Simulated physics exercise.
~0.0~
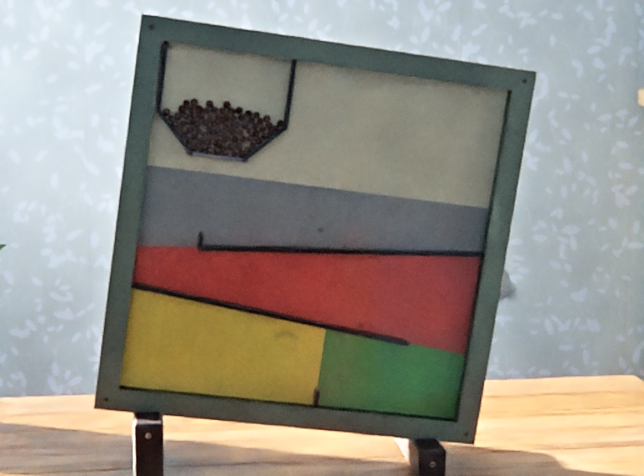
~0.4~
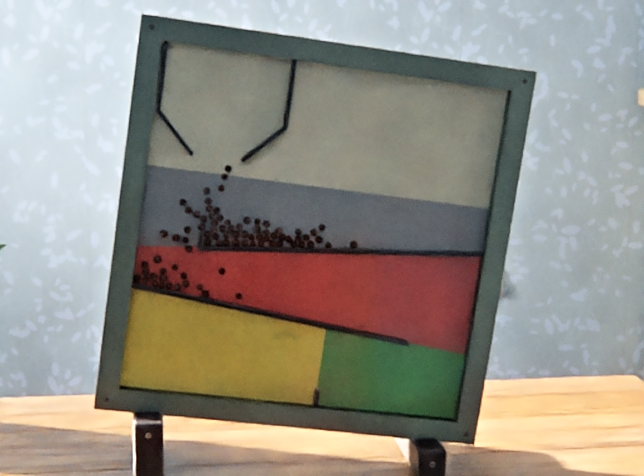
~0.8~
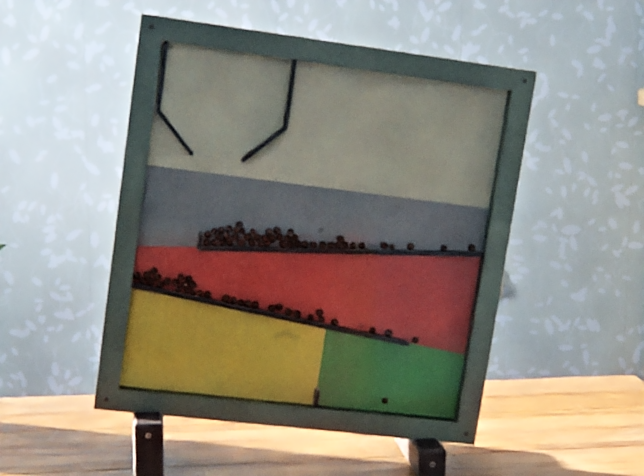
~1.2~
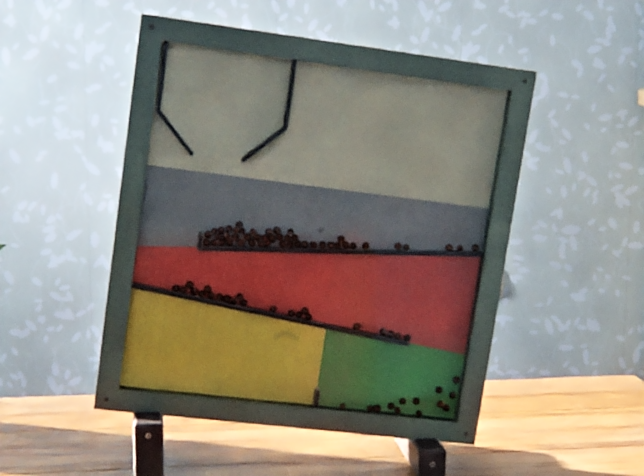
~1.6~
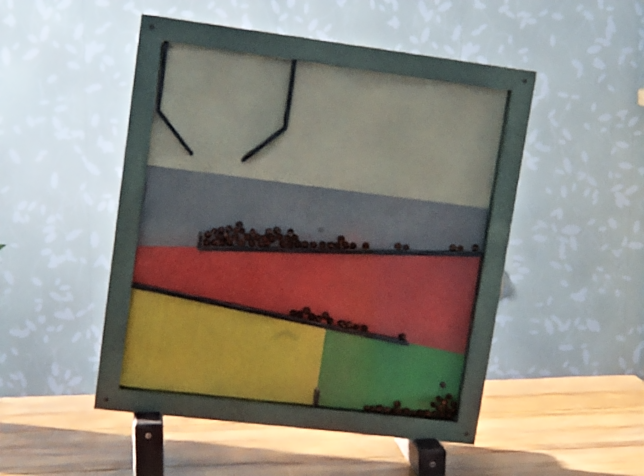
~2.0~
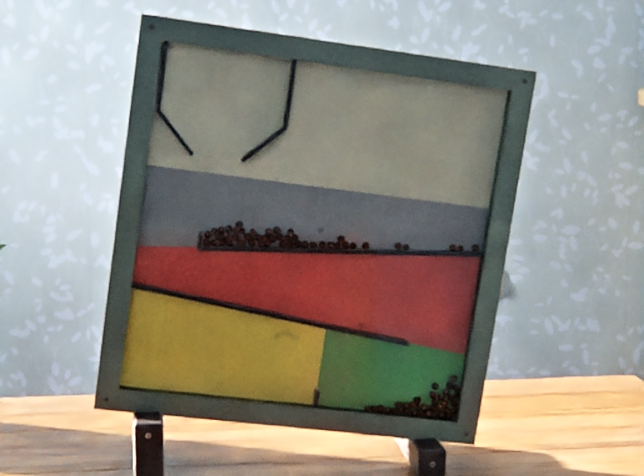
Dark beads drop from the hopper, some settling on the grey ledge, others in green.
